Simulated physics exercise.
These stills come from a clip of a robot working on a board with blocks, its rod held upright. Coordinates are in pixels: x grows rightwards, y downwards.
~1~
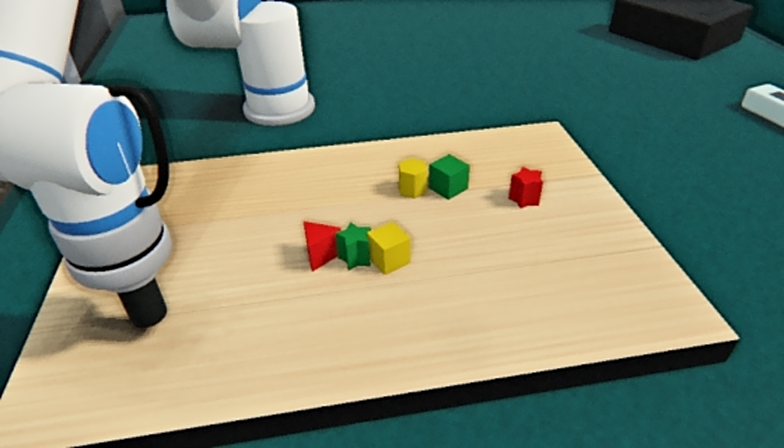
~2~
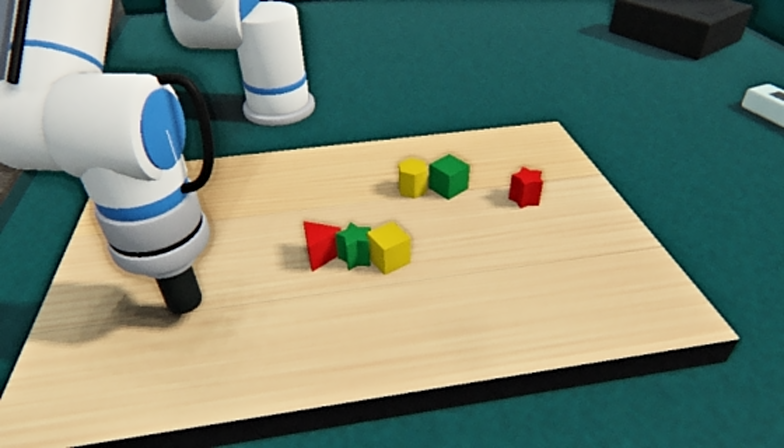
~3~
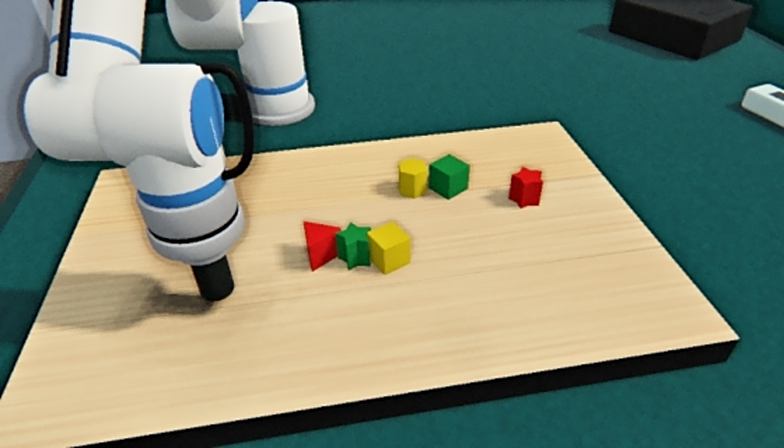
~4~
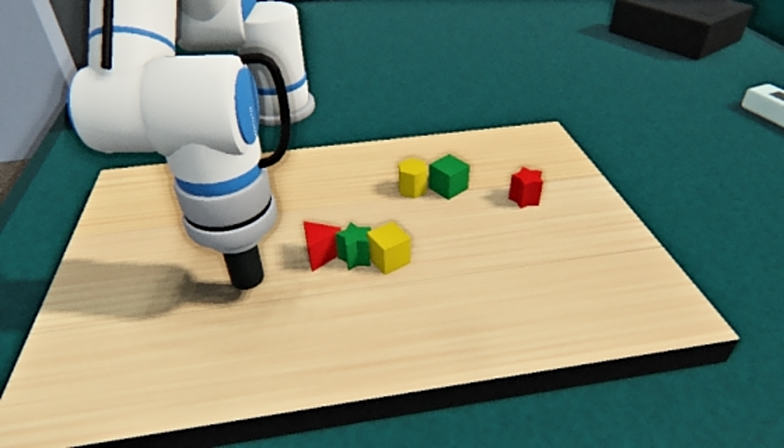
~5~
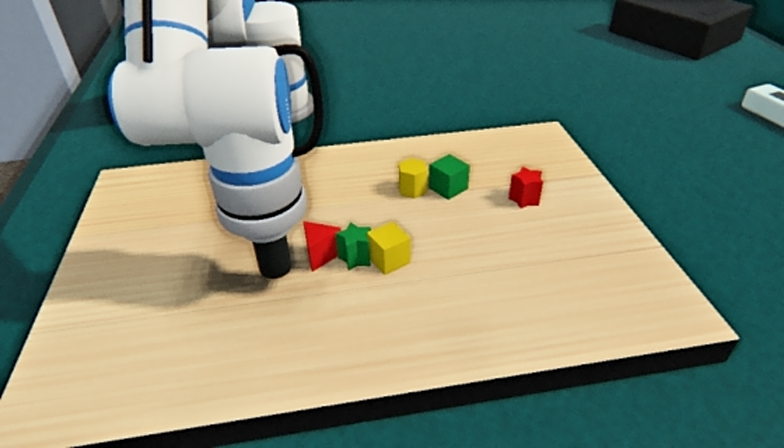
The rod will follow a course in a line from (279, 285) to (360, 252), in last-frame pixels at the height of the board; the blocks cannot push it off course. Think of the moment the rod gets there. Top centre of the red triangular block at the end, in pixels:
The middle of the upper face of the red triangular block will lie at about (338, 214) in the picture.
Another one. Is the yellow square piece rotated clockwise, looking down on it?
In short: Yes.
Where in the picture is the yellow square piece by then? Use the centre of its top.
I expect it at (410, 232).
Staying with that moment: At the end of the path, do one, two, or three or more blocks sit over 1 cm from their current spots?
It looks like three or more blocks will be pushed more than about 1 cm.
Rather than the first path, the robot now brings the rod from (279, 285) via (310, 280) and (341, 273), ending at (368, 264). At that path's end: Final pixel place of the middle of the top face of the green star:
In the picture, it is at (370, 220).
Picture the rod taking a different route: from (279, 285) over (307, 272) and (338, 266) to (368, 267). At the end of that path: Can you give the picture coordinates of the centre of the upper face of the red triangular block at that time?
I think it will end close to (332, 221).
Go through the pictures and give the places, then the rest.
The first frame shows rod's lower end at (150, 316); red triangular block at (318, 231); green star at (354, 233); yellow square piece at (389, 235).
The second frame shows rod at (185, 303); blocks still.
The third frame shows rod at (218, 291); blocks still.
The fourth frame shows rod at (248, 280); blocks still.
The fifth frame shows rod at (276, 269); red triangular block at (318, 231); green star at (354, 233); yellow square piece at (389, 235).
The first path, step by step. One third of the way, rod at (305, 257); red triangular block at (322, 229), turned 20° anticlockwise.
Two thirds of the way, rod at (333, 247); red triangular block at (332, 219), turned 70° anticlockwise; green star at (363, 227), turned 30° clockwise; yellow square piece at (393, 235).
At the end, rod at (359, 236); red triangular block at (339, 214), turned 105° anticlockwise; green star at (385, 215), turned 15° clockwise; yellow square piece at (410, 232), turned 45° clockwise.
